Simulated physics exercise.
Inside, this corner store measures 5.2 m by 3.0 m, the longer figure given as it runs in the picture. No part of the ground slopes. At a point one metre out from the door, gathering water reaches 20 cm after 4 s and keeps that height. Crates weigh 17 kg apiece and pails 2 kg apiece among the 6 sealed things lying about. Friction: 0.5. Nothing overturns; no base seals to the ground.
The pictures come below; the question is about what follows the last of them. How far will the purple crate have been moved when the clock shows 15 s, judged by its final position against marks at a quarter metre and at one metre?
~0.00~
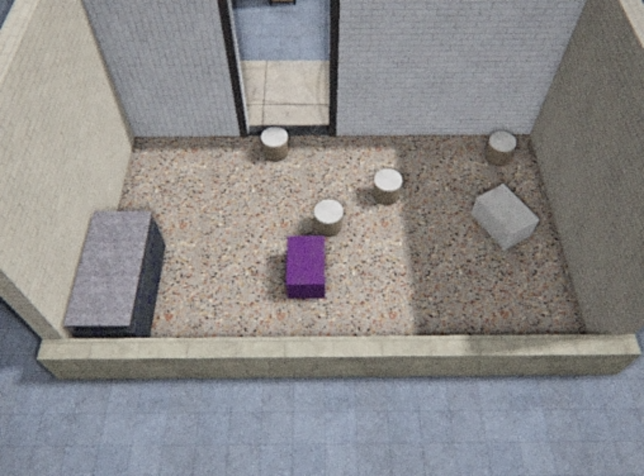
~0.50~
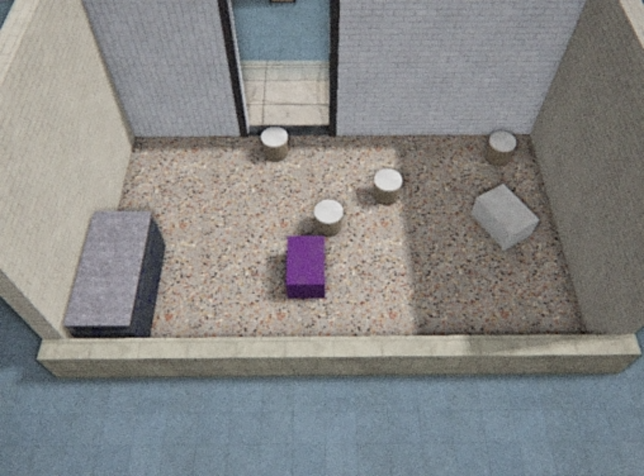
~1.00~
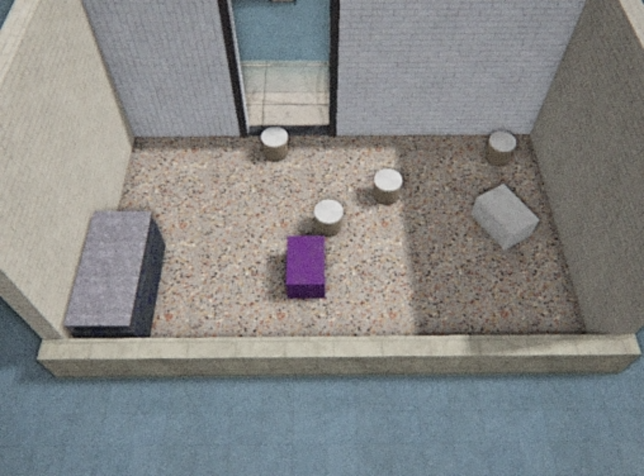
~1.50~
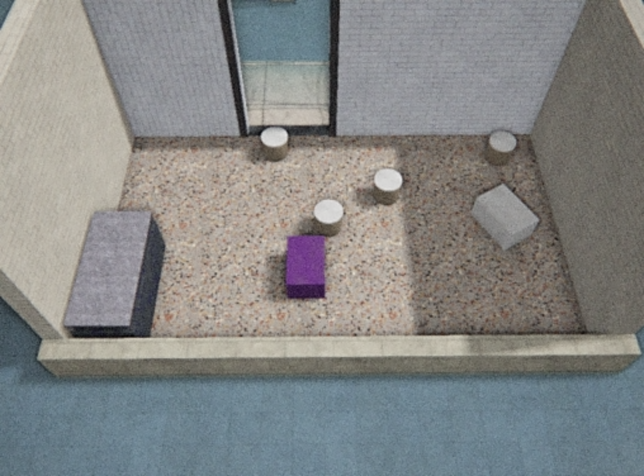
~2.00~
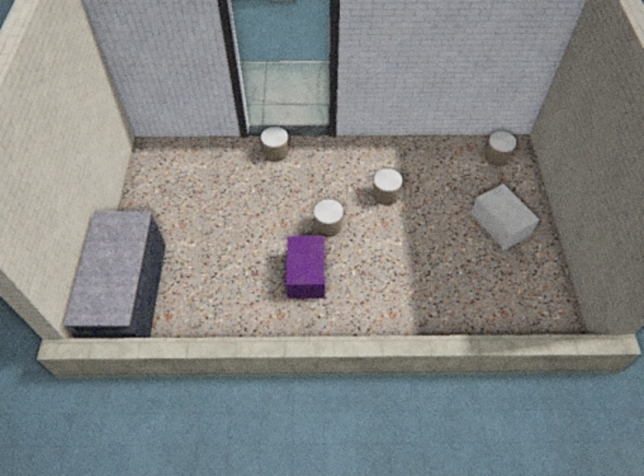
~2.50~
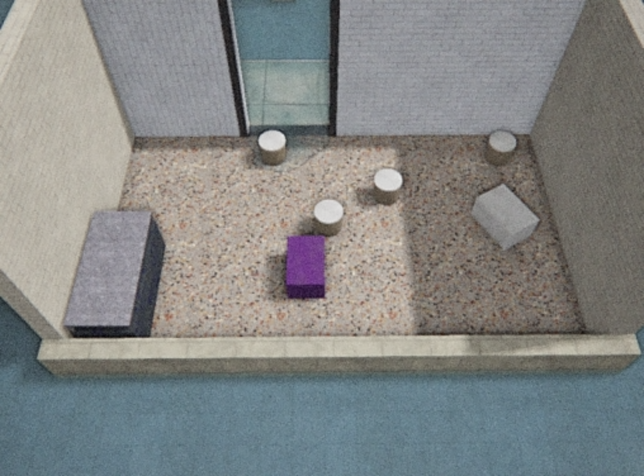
It is left well away.
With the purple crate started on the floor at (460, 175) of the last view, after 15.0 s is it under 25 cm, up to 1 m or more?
Here it heads a good way off.
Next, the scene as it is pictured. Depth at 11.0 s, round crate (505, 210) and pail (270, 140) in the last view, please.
First about 6 cm, second about 8 cm.
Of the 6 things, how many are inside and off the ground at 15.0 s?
That would be 6 of them.
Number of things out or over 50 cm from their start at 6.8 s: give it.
Tally at that time: 2.
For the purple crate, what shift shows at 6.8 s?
Shift: About 0 cm.
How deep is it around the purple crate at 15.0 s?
Roughly 11 cm at that moment.
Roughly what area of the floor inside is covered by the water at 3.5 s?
Roughly 2.5 m2 of it is wet.
After 3.5 s the purple crate is near (306, 260), 0.0 m from its start, aground; 0 afloat.
After 6.8 s the purple crate is near (306, 260), 0.0 m from its start, aground; 2 afloat.
After 11.0 s the purple crate is near (381, 312), 1.0 m from its start, afloat; 5 afloat.
After 15.0 s the purple crate is near (536, 218), 2.6 m from its start, afloat; 6 afloat.
